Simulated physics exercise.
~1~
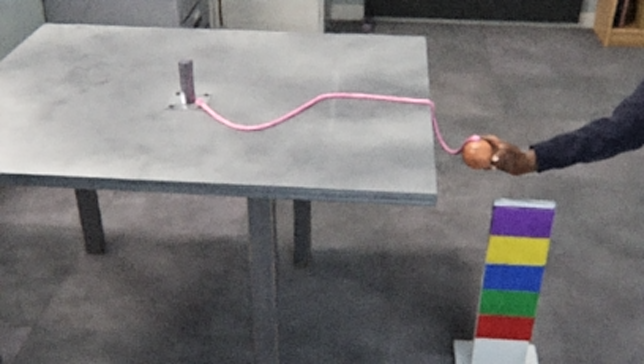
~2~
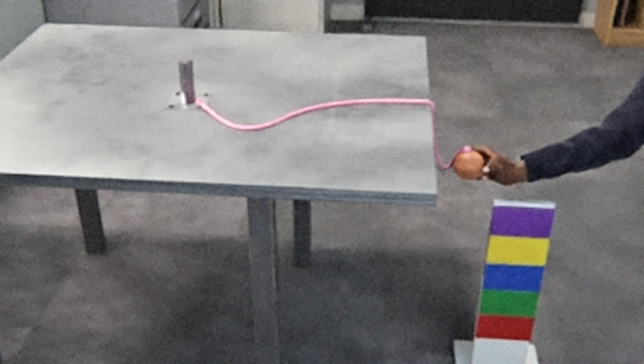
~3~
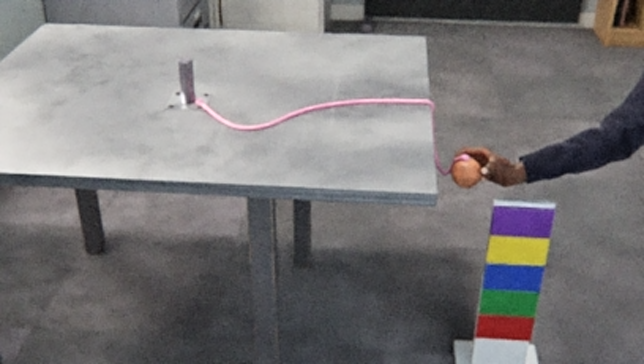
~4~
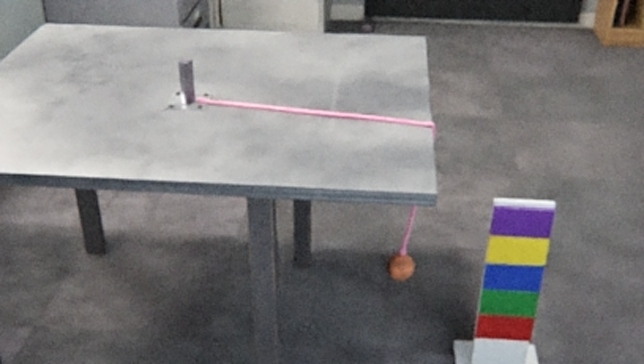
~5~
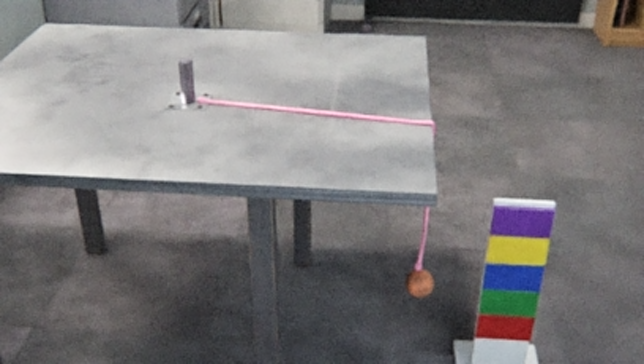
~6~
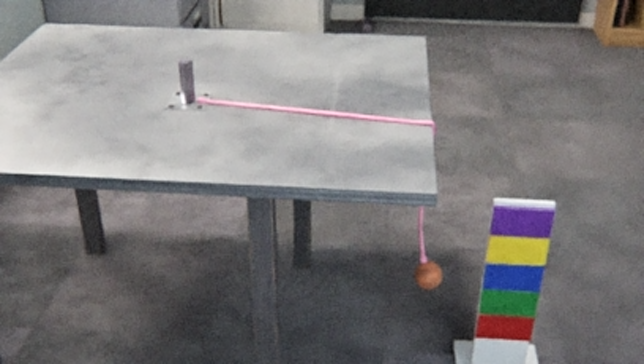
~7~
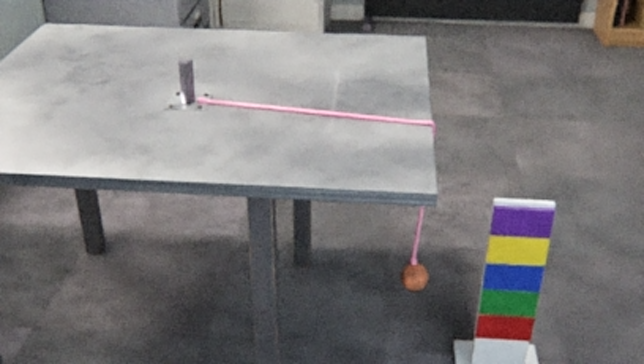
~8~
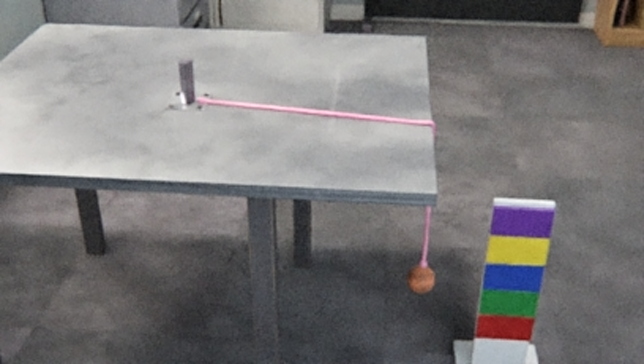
An orange ball on a pink cord is held by a hand past the right edge of a grey desk, then released, dropping and swinging slightly beneath the edge beside a board of five coloured bands, and it ends hanging about level with the blue band.
